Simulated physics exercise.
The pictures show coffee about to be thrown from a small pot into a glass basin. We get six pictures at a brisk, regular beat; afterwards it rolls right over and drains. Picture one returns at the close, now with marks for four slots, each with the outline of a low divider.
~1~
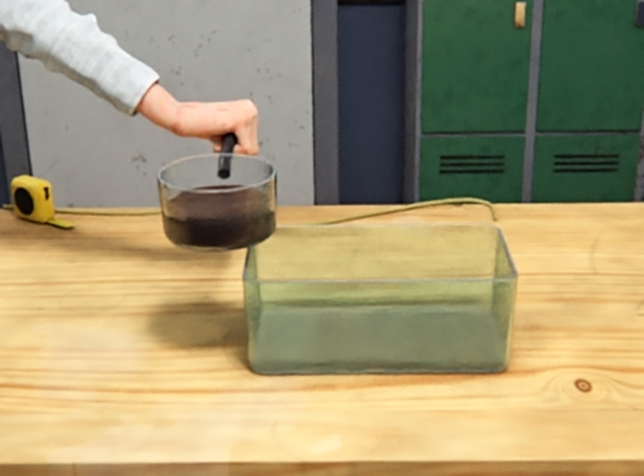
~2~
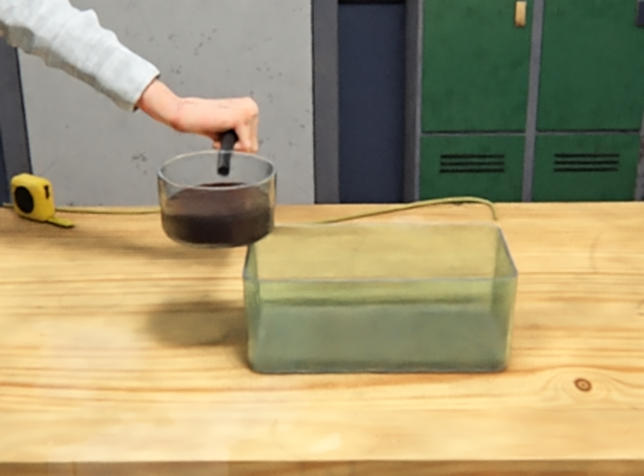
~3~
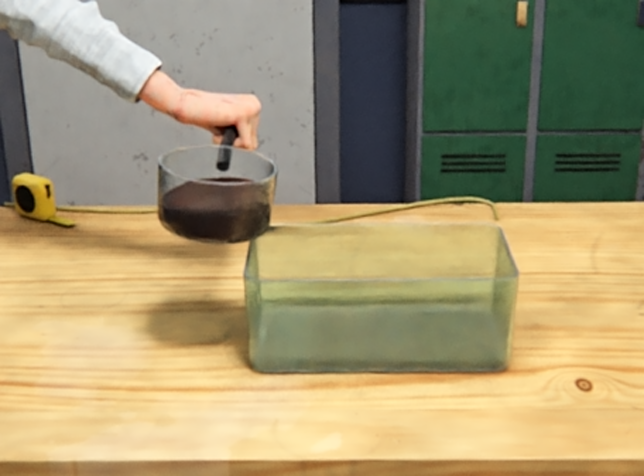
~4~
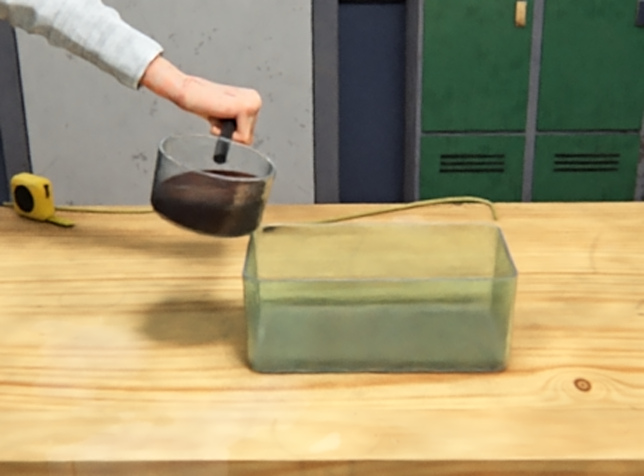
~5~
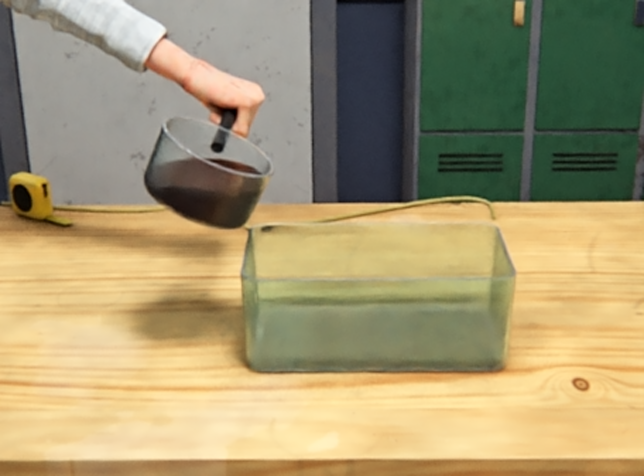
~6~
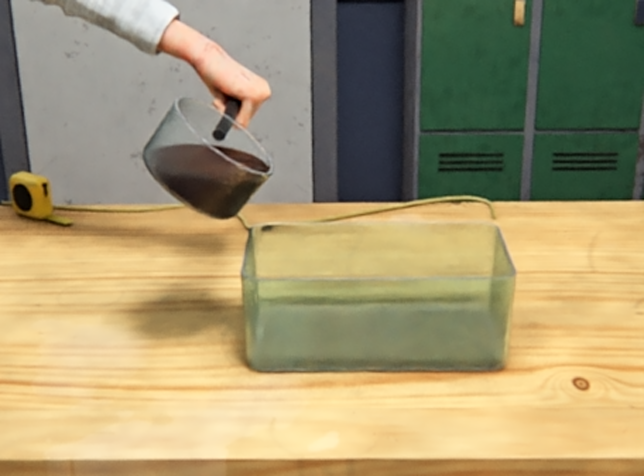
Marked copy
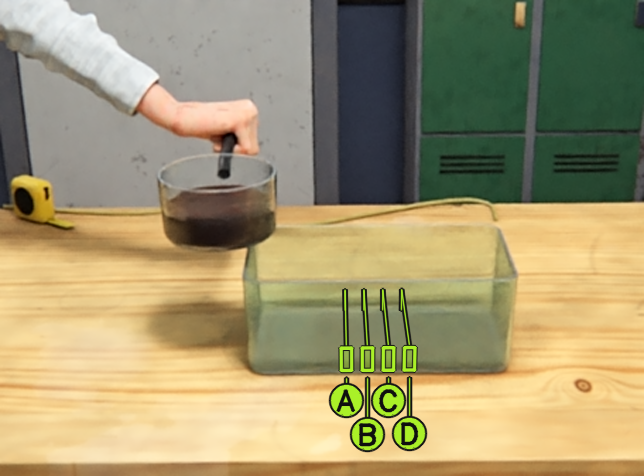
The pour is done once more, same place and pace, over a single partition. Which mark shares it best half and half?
Take B.
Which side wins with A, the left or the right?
More ends on the right.
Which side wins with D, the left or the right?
The left side.
On the marked copy, A at (346, 378); B at (367, 378); C at (388, 378); D at (409, 377).
With A, about 13 % ends left of the wall and 86 % right of it.
With B, about 56 % ends left of the wall and 43 % right of it.
With C, about 88 % ends left of the wall and 10 % right of it.
With D, about 84 % ends left of the wall and 14 % right of it.
